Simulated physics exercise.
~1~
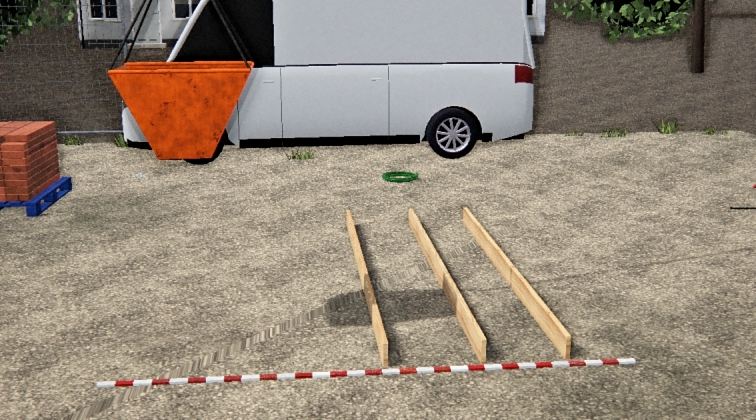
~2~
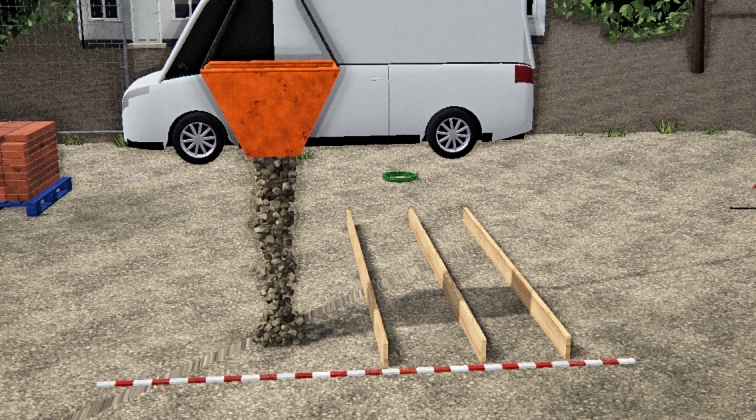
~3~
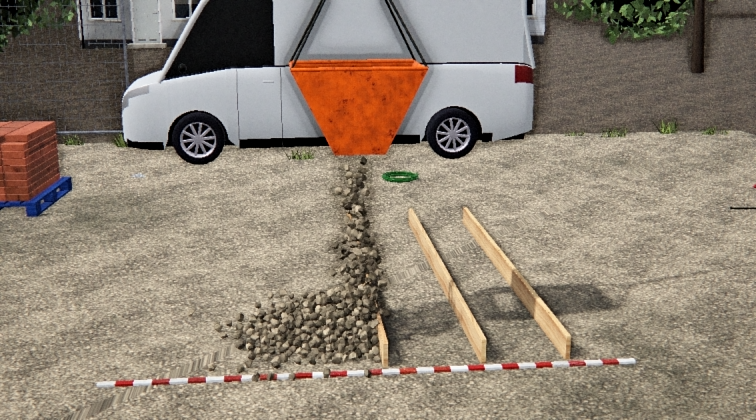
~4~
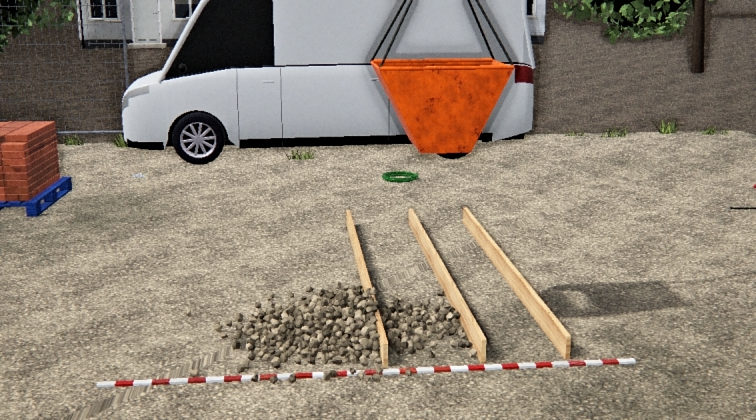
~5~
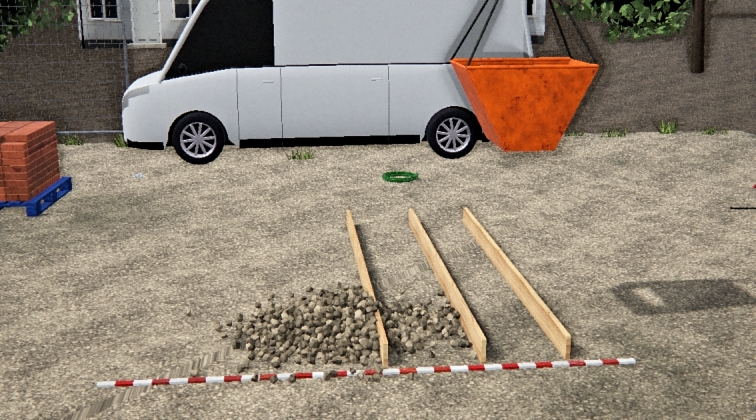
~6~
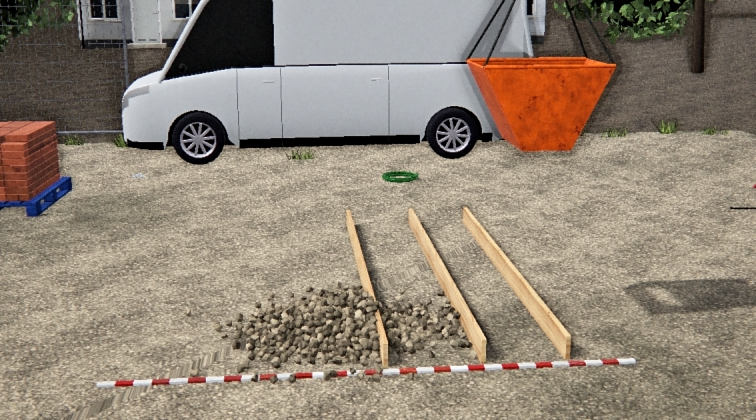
A white van stands along the back of a gravel yard before a brown wall, seen from the front and slightly above, with red bricks on a blue pallet at the left. An orange skip hangs before the van, and three wooden planks lie on the ground behind a red and white striped pole. The skip moves right and pours out brown-grey stones, which heap up left of the planks. It empties as it passes on, some stones landing between the left and middle planks. The skip ends at the right, leaving the right-hand gap empty.
